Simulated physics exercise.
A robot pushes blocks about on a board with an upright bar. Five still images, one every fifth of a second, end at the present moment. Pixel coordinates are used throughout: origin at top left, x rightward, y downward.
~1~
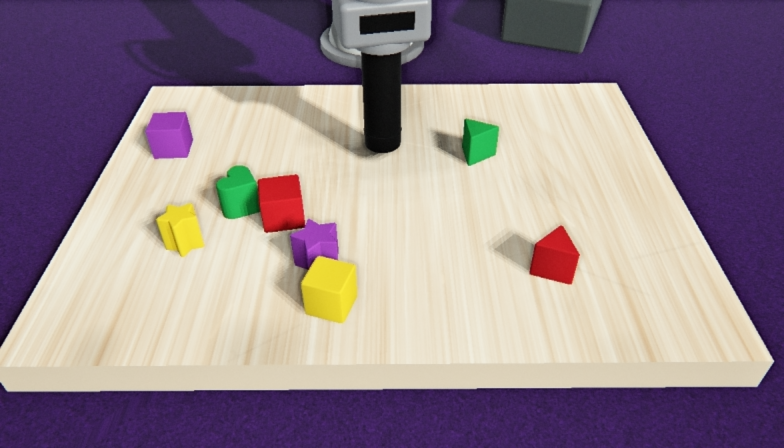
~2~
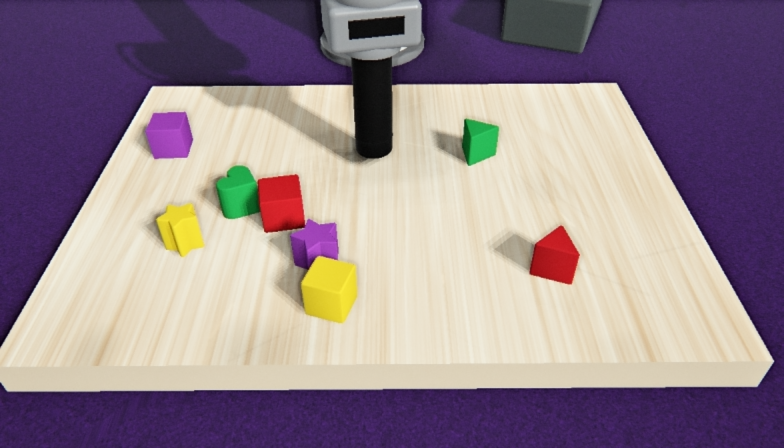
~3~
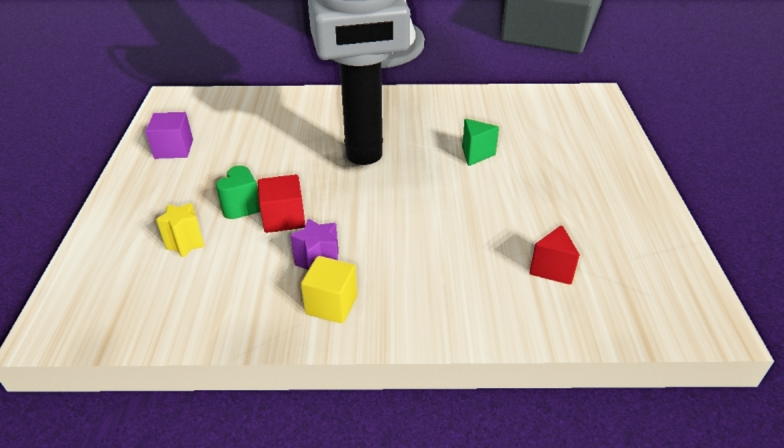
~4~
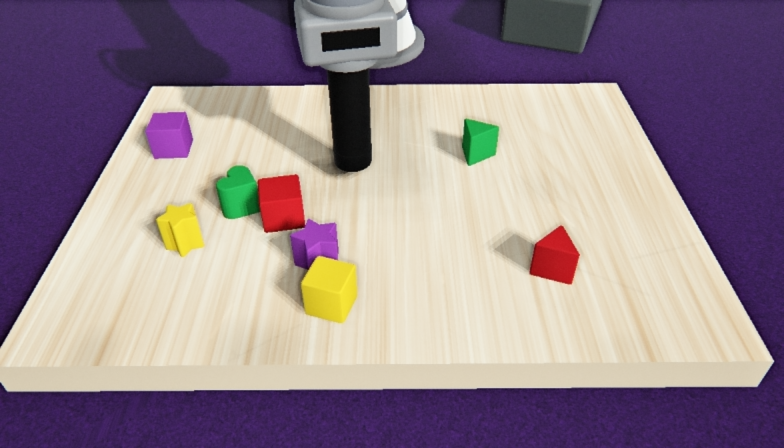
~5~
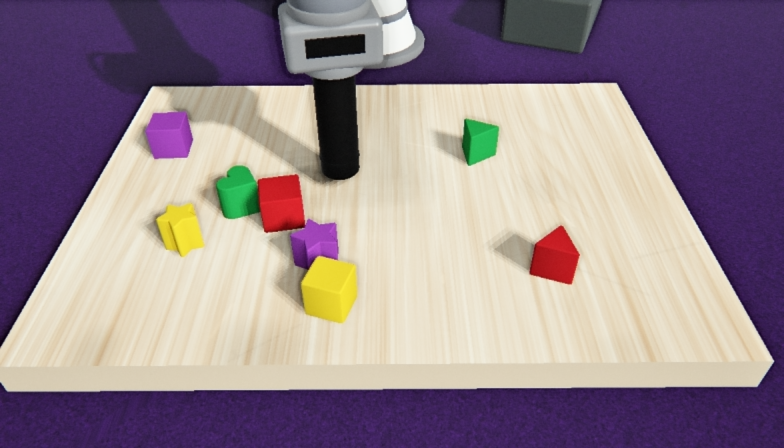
A robot arm's upright black bar starts near the top middle of a pale wooden board and glides steadily left and toward the viewer. It draws closer to the red cube beside the green heart block, touching nothing, while all the coloured blocks stay still.
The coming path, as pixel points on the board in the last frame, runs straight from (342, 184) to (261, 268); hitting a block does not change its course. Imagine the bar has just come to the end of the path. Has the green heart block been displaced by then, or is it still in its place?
Gets moved.
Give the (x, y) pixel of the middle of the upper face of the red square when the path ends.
My estimate: (239, 205).
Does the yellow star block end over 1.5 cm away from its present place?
No, I don't think so.
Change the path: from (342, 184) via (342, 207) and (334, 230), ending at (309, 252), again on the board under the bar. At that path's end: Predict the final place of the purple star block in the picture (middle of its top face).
The middle of the upper face of the purple star block will lie at about (304, 249) in the picture.
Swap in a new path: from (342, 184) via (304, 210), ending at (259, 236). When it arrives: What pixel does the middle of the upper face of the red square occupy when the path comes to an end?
It is going to be at (213, 224).
The first path, step by step. One third of the way, bar at (316, 195); green heart block at (233, 178); red square at (273, 191).
Two thirds of the way, bar at (288, 223); green heart block at (225, 178), turned 45° clockwise; red square at (243, 204), turned 30° clockwise.
At the end, bar at (258, 253); yellow star block unmoved; green heart block at (225, 178), turned 45° clockwise; red square at (239, 205), turned 35° clockwise; purple star block unmoved.
